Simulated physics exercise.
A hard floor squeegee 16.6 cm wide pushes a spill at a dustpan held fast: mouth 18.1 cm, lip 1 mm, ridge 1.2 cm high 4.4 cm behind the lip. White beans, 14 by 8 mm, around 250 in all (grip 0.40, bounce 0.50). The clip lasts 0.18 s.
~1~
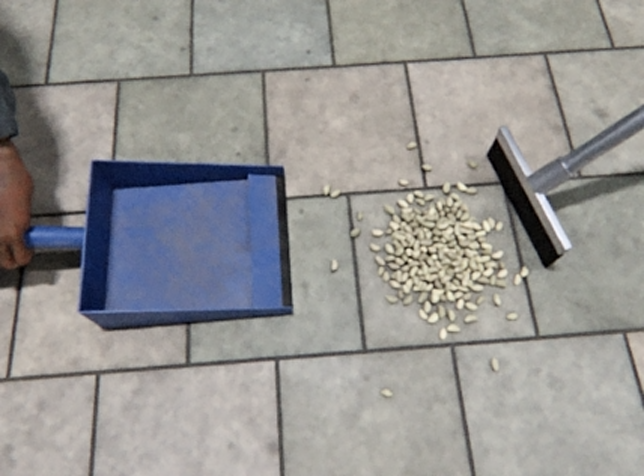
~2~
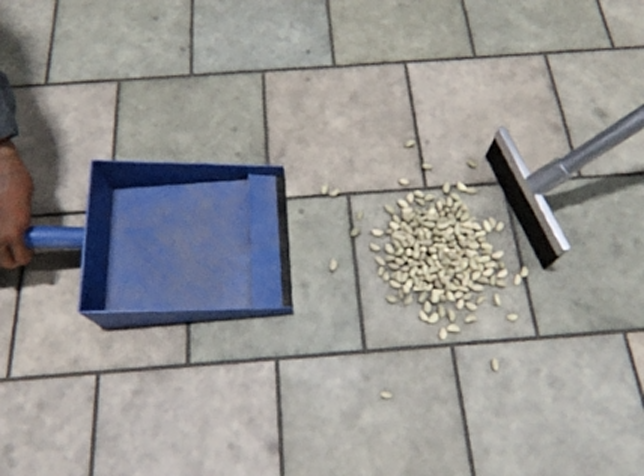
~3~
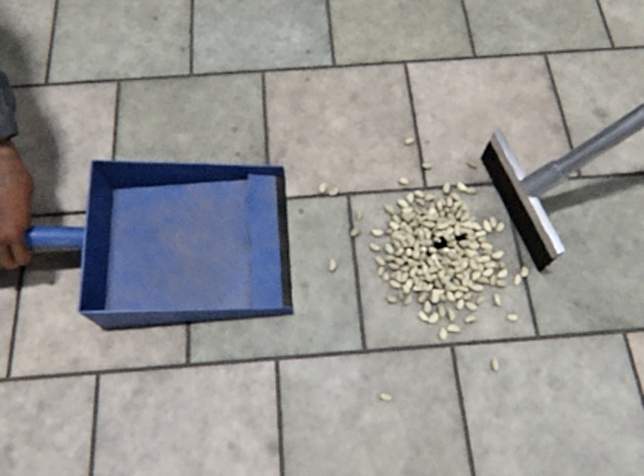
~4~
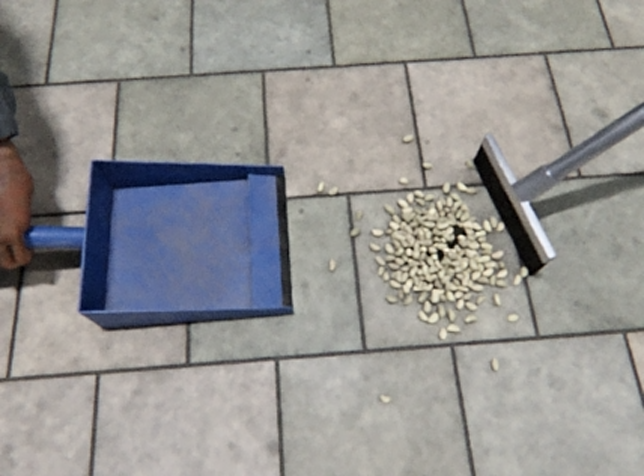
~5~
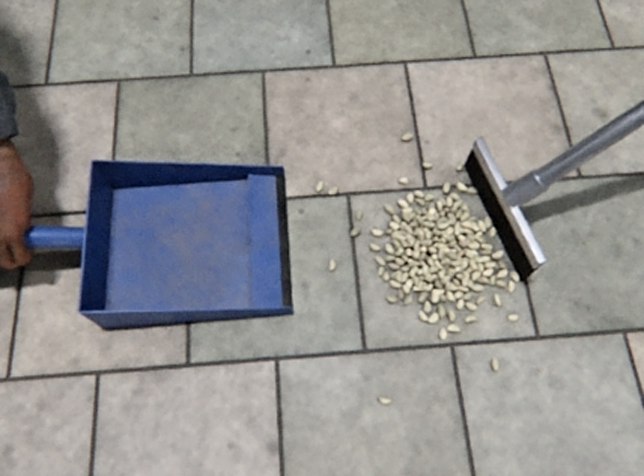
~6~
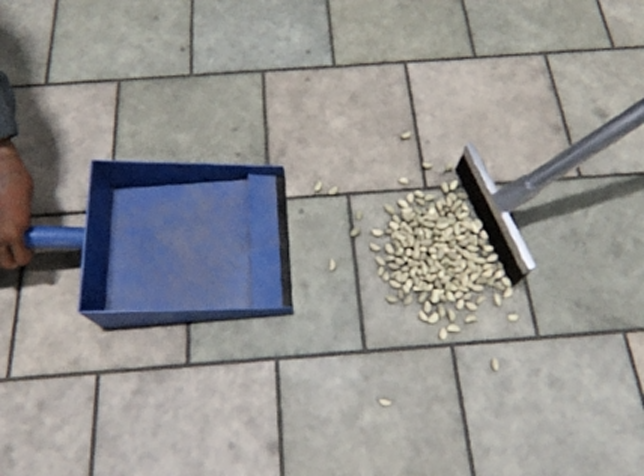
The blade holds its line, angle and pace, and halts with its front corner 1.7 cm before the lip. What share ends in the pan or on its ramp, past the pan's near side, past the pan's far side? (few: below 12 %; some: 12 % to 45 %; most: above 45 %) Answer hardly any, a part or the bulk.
Pan a part, near side the bulk, far side hardly any.
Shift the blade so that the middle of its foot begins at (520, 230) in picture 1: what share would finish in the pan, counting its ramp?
About 10 per cent.
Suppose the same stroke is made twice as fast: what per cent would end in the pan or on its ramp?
It would be near 20 per cent.
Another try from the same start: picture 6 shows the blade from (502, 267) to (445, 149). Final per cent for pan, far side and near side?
Pan 20, far 0, near 40.
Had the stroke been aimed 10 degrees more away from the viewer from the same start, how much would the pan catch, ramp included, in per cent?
It would be near 20 per cent.
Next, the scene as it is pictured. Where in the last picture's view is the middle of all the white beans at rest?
Around (301, 314).
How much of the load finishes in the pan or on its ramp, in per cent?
Some 20 per cent.
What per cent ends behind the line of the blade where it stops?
Some 25 per cent.
Then, 0.28 s after the last picture, middle of the blade 14 cm from the lip; 0 % over the lip, far side 0 %, near side 25 %.
Then, 0.47 s after the last picture, middle of the blade 7 cm from the lip; 0 % over the lip, far side 0 %, near side 45 %.
Then, 0.77 s after the last picture, middle of the blade 4 cm from the lip; 20 % over the lip, far side 0 %, near side 50 %.
In the end, pan 20 %, near side 50 %, far side 0 %, in front of the lip or behind the blade 30 %.
